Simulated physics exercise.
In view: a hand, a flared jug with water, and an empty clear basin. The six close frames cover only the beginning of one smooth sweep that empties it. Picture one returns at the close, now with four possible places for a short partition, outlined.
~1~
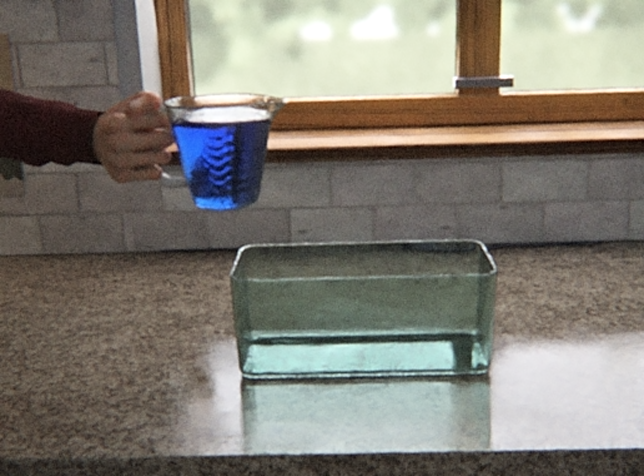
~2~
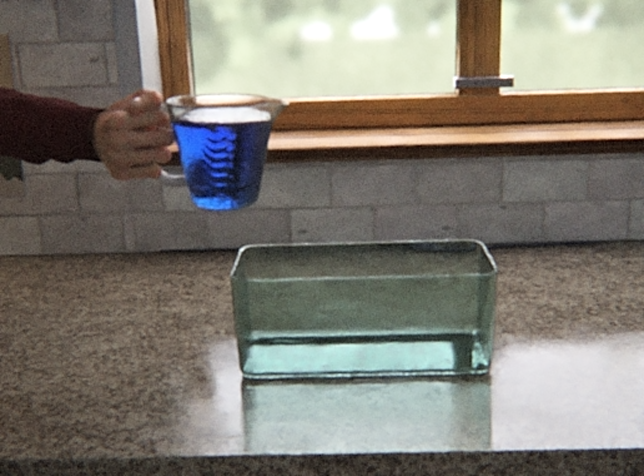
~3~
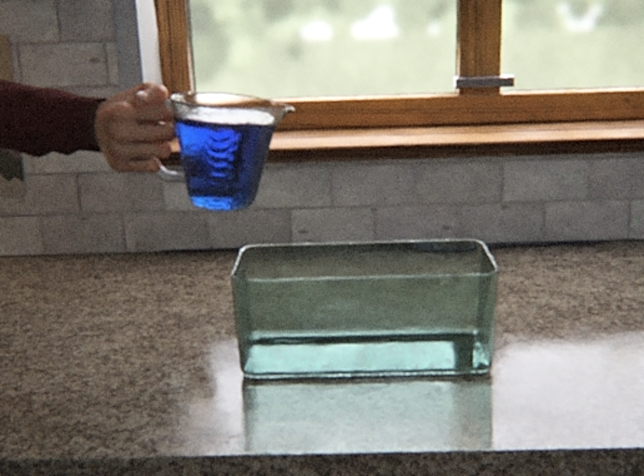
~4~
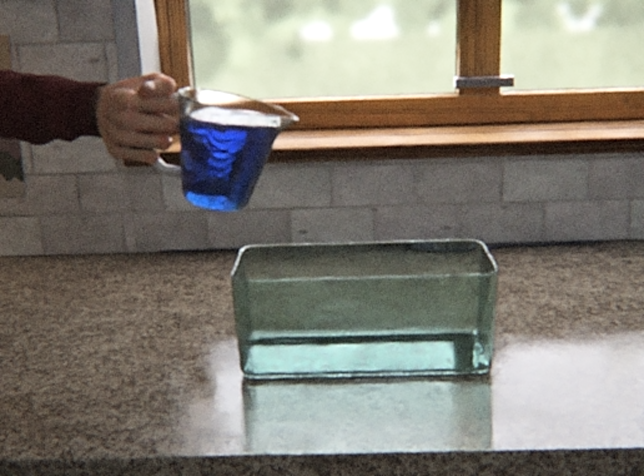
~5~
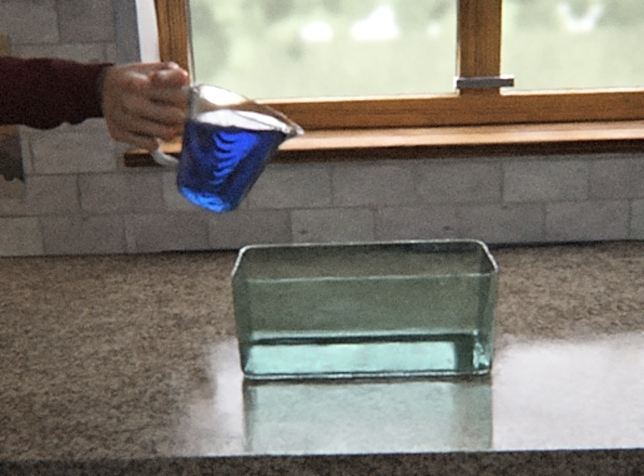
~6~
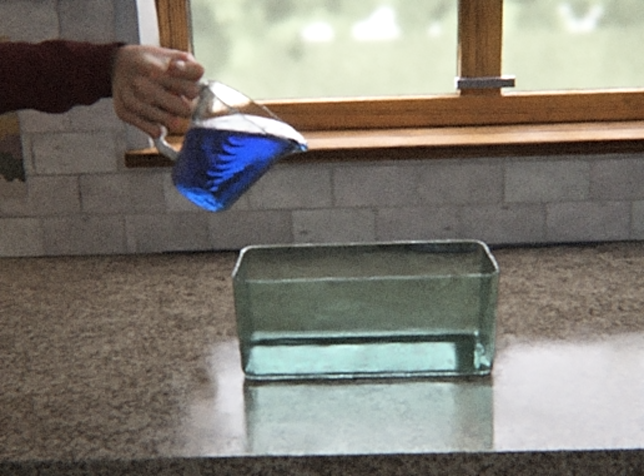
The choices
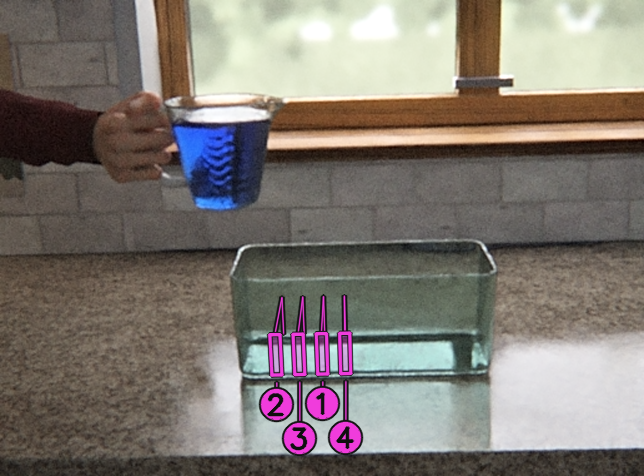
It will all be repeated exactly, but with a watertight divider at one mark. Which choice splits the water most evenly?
4.
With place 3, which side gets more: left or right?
The right one.
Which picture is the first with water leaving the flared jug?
In picture 6.
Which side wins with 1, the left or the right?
More ends on the right.
On the marked copy, 1 at (322, 381); 2 at (276, 382); 3 at (299, 382); 4 at (345, 381).
If 1 is chosen, about 6 % ends left of the wall and 92 % right of it.
If 2 is chosen, about 4 % ends left of the wall and 95 % right of it.
If 3 is chosen, about 3 % ends left of the wall and 95 % right of it.
If 4 is chosen, about 47 % ends left of the wall and 51 % right of it.
